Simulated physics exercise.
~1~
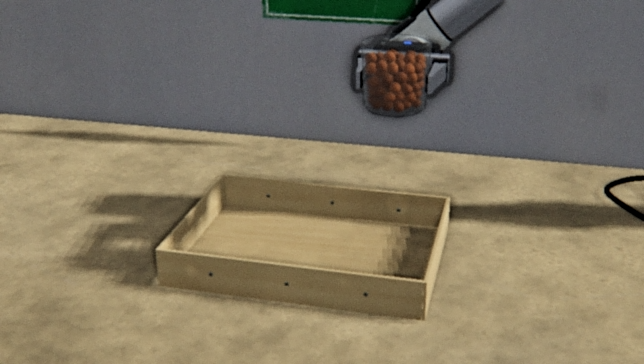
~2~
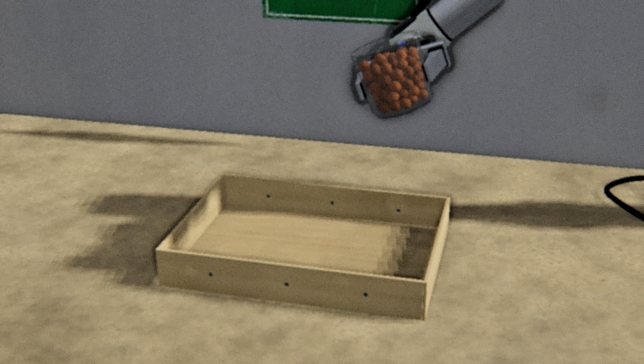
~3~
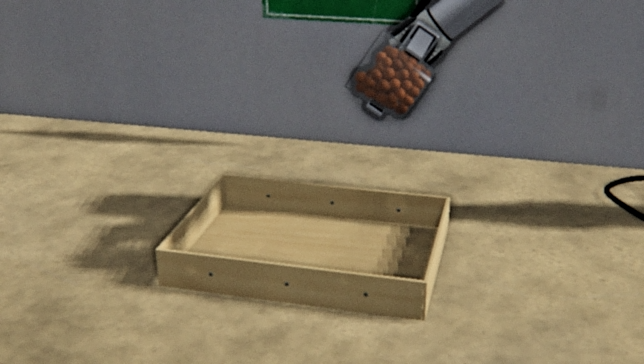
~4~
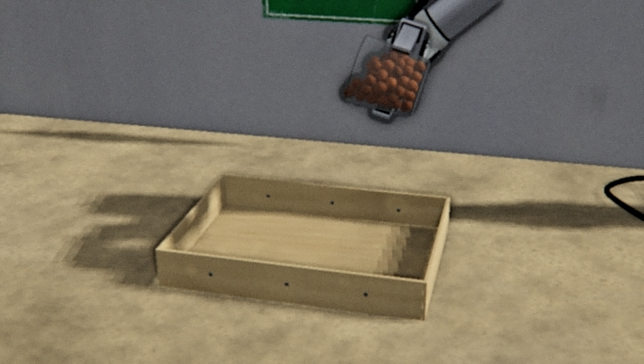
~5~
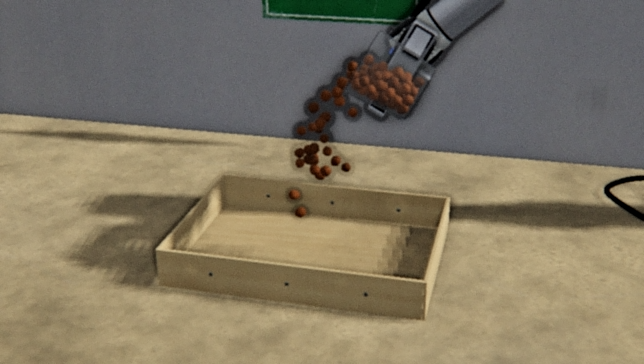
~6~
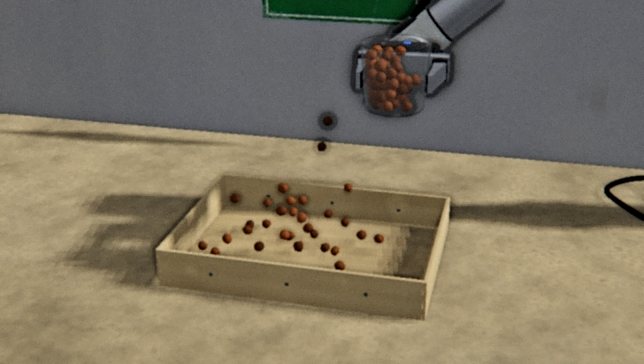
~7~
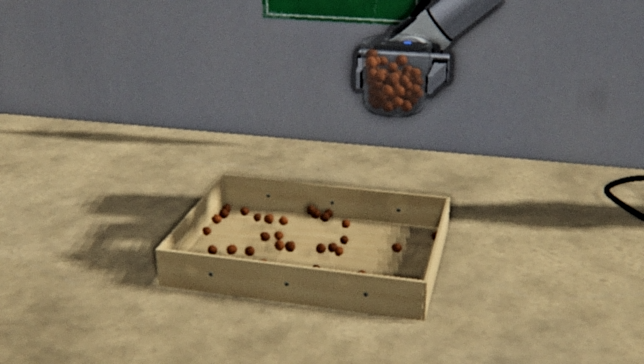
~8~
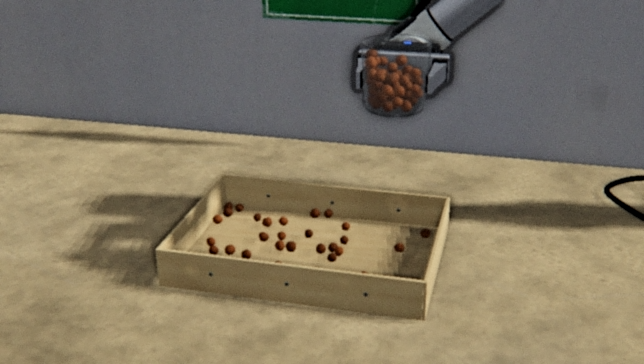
A grey robot gripper holds a clear tumbler full of reddish-brown hazelnuts above a shallow, pale wooden tray. The still view looks slightly down on a sandy-coloured tabletop against a grey wall, with a green panel at the top and a dark cable loop at right. The gripper tips the tumbler to the left until it lies on its side, and nuts spill over its lip into the tray. It then swings upright as the last few drop. The nuts scatter and settle across the tray, while many remain in the raised tumbler.
